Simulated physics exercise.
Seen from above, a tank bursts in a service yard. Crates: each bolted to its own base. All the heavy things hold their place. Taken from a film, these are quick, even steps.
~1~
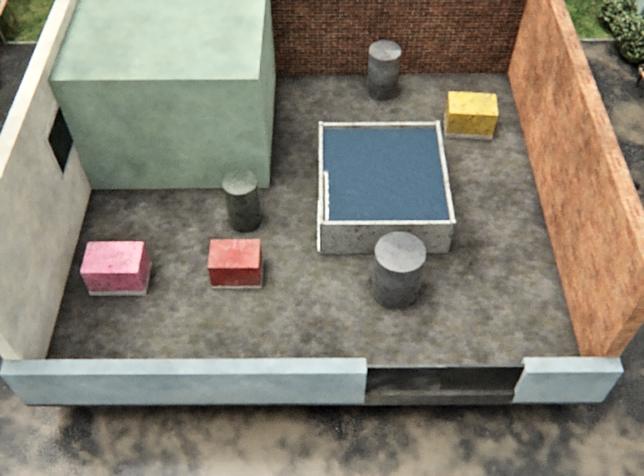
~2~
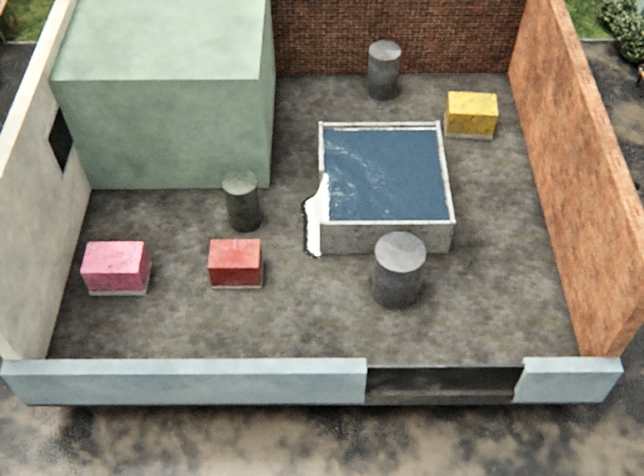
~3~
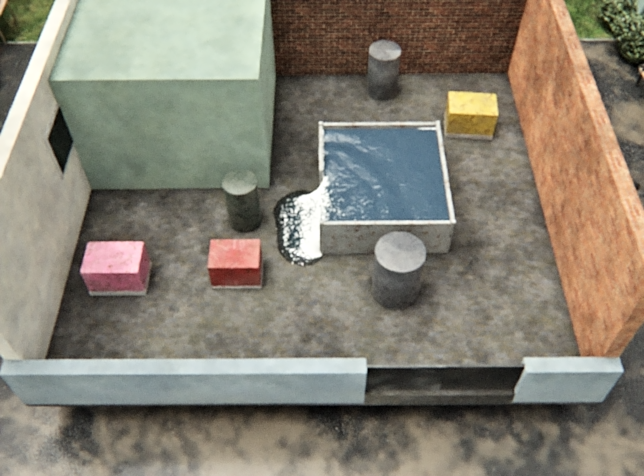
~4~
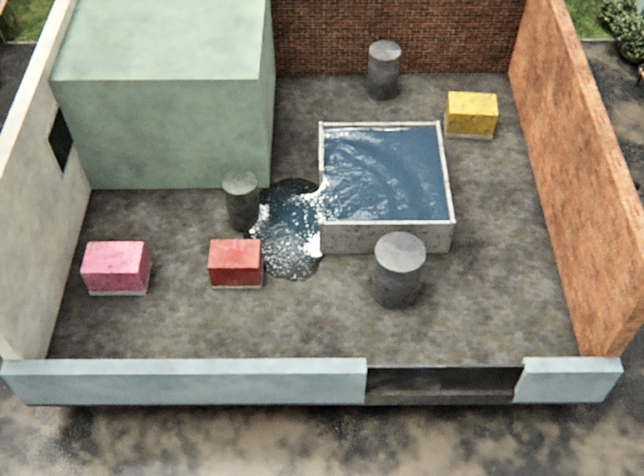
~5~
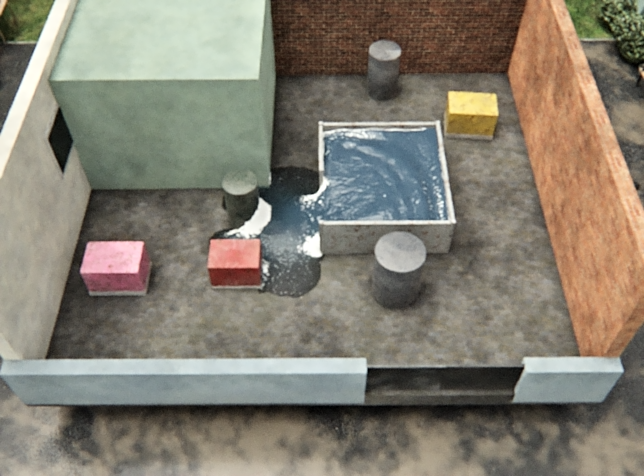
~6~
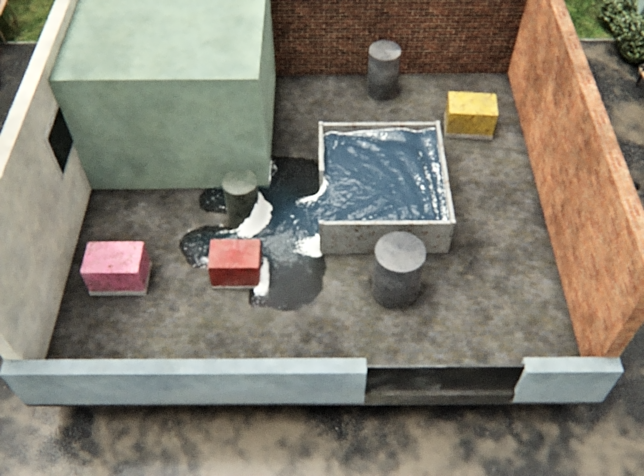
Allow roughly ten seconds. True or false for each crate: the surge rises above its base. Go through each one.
Pink crate: True; yellow crate: False; red crate: True.
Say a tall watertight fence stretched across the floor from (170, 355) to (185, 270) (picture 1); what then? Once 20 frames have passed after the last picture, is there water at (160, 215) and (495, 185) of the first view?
Reached, untouched.
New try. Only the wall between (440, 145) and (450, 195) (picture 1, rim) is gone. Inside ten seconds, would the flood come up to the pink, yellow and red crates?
Then: Pink crate is soaked, yellow crate ends up wet, red crate is wetted.
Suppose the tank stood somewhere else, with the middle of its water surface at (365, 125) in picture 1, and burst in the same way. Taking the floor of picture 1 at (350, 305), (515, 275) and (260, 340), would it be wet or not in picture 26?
As listed: Covered, clear, covered.
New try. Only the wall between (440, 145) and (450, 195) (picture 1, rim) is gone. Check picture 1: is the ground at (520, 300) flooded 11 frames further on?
Check at the point: Soaked.
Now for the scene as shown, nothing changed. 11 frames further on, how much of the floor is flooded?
Around 40 percent.
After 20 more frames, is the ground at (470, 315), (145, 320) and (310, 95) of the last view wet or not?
Point one left clear, point two sodden, point three sodden.
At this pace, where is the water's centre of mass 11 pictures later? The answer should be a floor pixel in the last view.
It's close to (308, 222).
A moment on, water covers 25 % of the floor; the pink crate water round its plinth, the yellow crate not reached, the red crate water round its plinth.
Next, water covers 40 % of the floor; the pink crate water round its plinth, the yellow crate not reached, the red crate water round its plinth.
Then, water covers 50 % of the floor; the pink crate water round its plinth, the yellow crate not reached, the red crate water round its plinth.
Later, water covers 65 % of the floor; the pink crate water round its plinth, the yellow crate not reached, the red crate water round its plinth.
In the end, water covers 90 % of the floor; the pink crate was topped, the yellow crate stayed above the water, the red crate was topped.
